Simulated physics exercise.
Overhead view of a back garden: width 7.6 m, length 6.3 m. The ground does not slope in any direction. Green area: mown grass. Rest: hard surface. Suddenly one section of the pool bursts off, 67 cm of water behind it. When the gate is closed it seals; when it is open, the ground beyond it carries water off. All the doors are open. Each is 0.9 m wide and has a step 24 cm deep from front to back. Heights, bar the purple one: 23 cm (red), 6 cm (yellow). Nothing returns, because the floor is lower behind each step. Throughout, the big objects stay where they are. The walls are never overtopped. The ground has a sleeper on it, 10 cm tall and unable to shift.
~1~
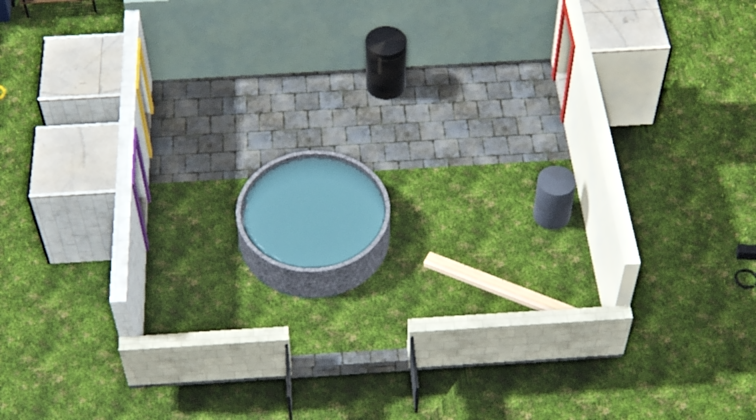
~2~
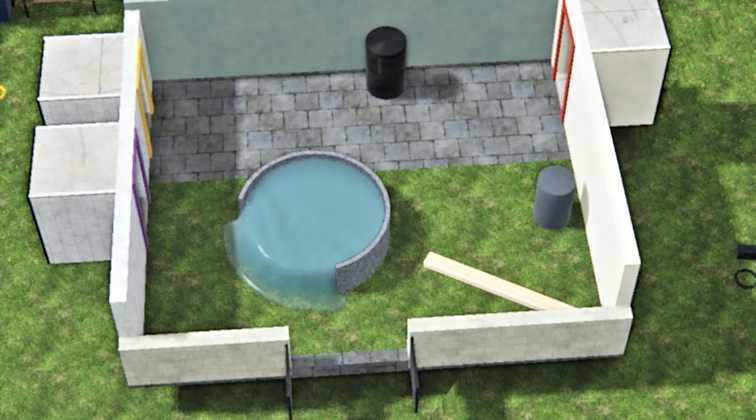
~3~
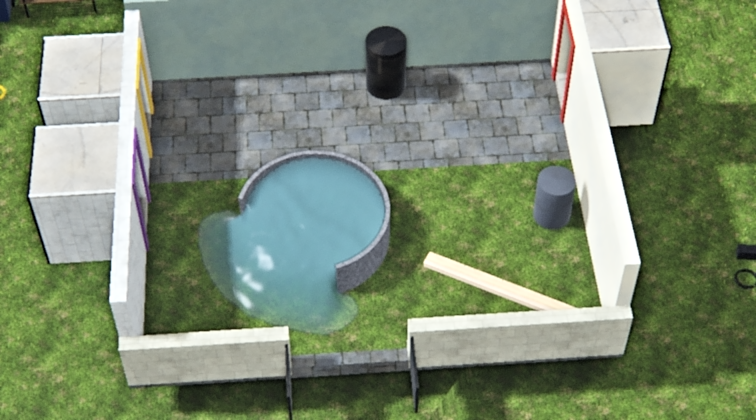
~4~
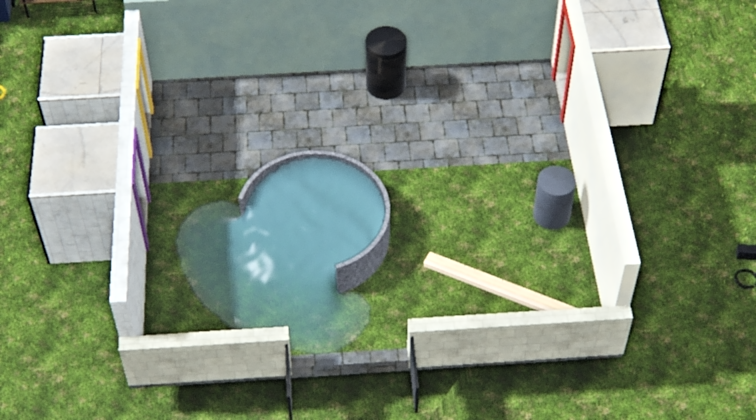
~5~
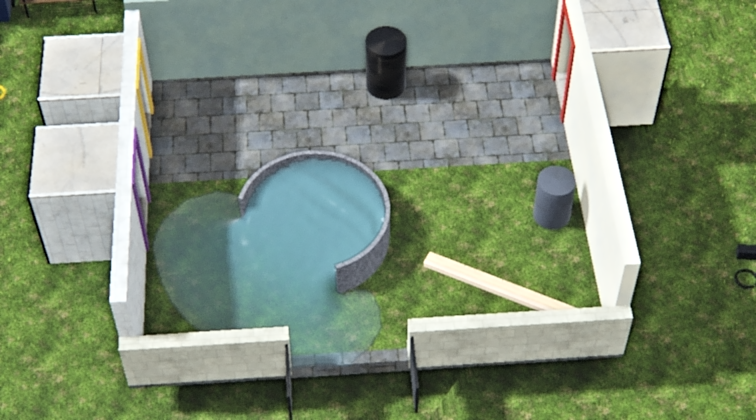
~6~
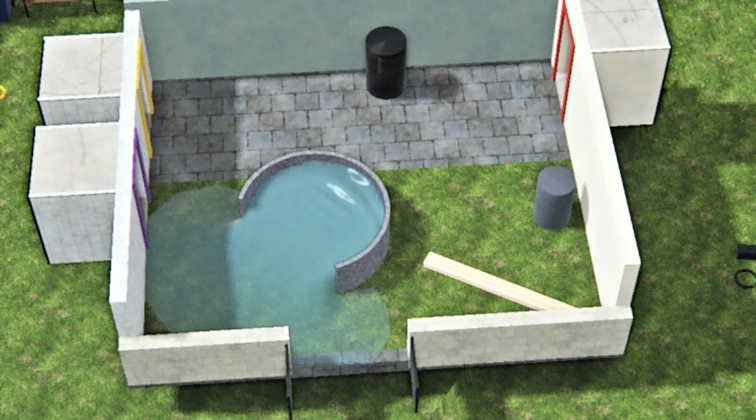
Water bursting through the front-left side of a round grey pool and spreading across the grass of a walled garden.
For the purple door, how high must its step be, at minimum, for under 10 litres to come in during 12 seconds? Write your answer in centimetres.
It must be roughly 17 cm high.
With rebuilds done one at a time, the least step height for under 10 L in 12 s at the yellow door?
At yellow, roughly 8.0 cm.
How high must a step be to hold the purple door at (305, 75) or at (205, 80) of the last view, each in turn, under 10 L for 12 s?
First place around 8.5 cm, second around 17 cm.
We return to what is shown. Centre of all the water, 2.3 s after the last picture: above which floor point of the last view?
The balance point sits at roughly (239, 272).
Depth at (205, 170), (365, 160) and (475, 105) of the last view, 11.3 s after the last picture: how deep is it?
Depths of roughly 6 cm, 5 cm and 2 cm, in that order.
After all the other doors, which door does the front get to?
Answer: Red.
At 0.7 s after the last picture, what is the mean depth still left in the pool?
About 34 cm.
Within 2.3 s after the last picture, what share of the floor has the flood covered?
35 %.
Then, 0.7 s after the last picture water covers 25 % of the floor, deepest (52 cm) near (154, 363); 18 cm at the purple door, 2 litres in over its 18 cm step.
Then, 2.3 s after the last picture water covers 35 % of the floor, deepest (30 cm) near (143, 364); 19 cm at the purple door, 5 litres in over its 18 cm step.
Then, 11.3 s after the last picture water covers 95 % of the floor, deepest (8 cm) near (200, 228); 7 cm at the purple door, 6 litres in over its 18 cm step.
At the purple door as built, the water peaked near 19 cm, 0.3 s after the last picture.
Run again over the same 12 s with other heights there, 27 litres in over 14 cm, 4 litres over 19 cm. The limit of 10 litres is kept from about 17 cm up.
